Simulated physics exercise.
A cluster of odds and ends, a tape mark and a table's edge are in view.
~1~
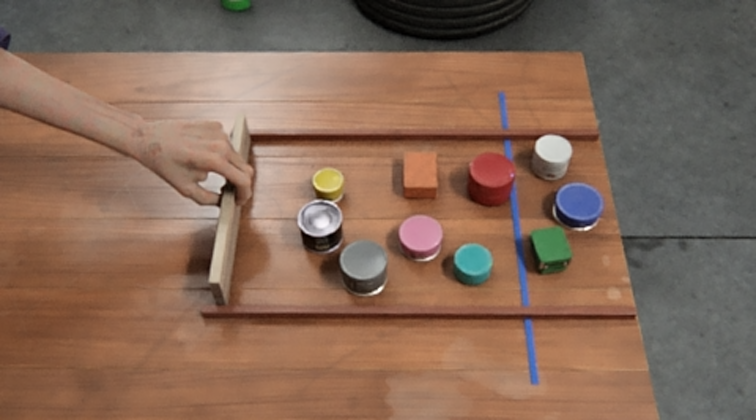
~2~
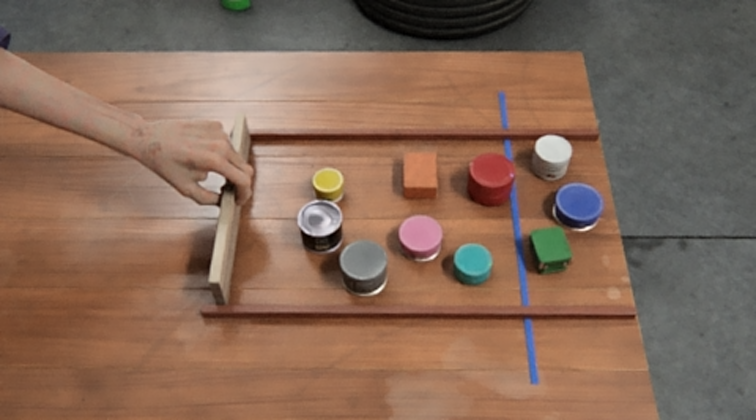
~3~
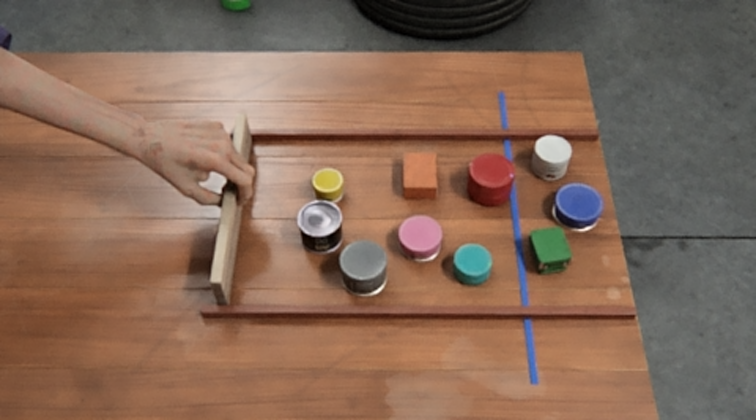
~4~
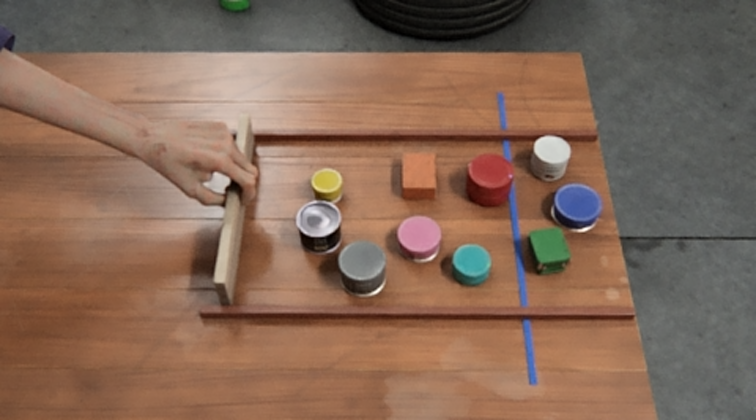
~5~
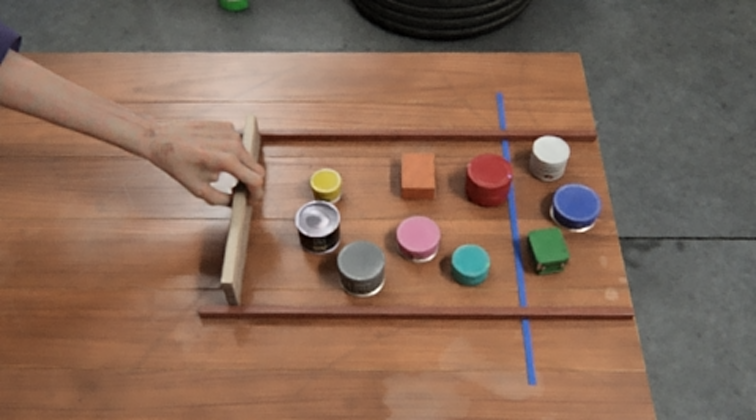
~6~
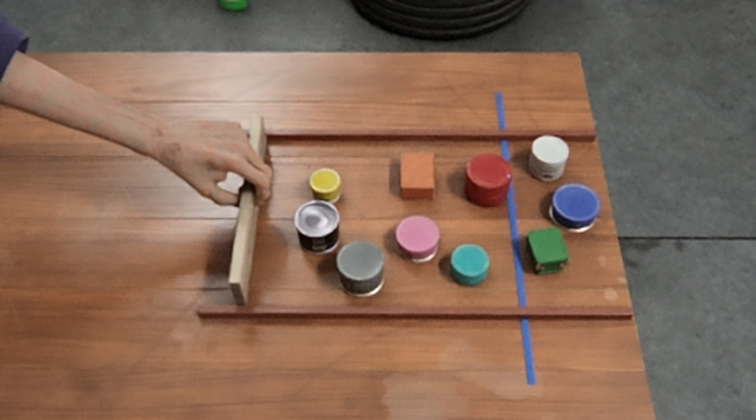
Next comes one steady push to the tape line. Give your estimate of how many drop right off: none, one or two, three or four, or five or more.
My estimate: None.
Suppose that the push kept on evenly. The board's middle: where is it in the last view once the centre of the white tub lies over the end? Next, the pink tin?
Near (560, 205) in the first case, near (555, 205) in the other.
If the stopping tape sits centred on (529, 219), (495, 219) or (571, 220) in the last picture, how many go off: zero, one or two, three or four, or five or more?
Taking the places one by one, it comes to just one or two; not one; five or over.
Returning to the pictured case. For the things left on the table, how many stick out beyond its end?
The total comes out at 2.
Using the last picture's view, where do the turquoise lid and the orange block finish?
Final centres, in order: Near (584, 289), near (536, 168).
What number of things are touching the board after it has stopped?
At rest, 4 are in contact.
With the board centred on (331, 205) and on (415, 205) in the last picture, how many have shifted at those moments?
Tally: First 2; then 7.
Soon after, none off yet; blue pot at rest near (575, 208); white tub at rest near (548, 159); green case at rest near (546, 252).
At rest, the number that fall off is zero.
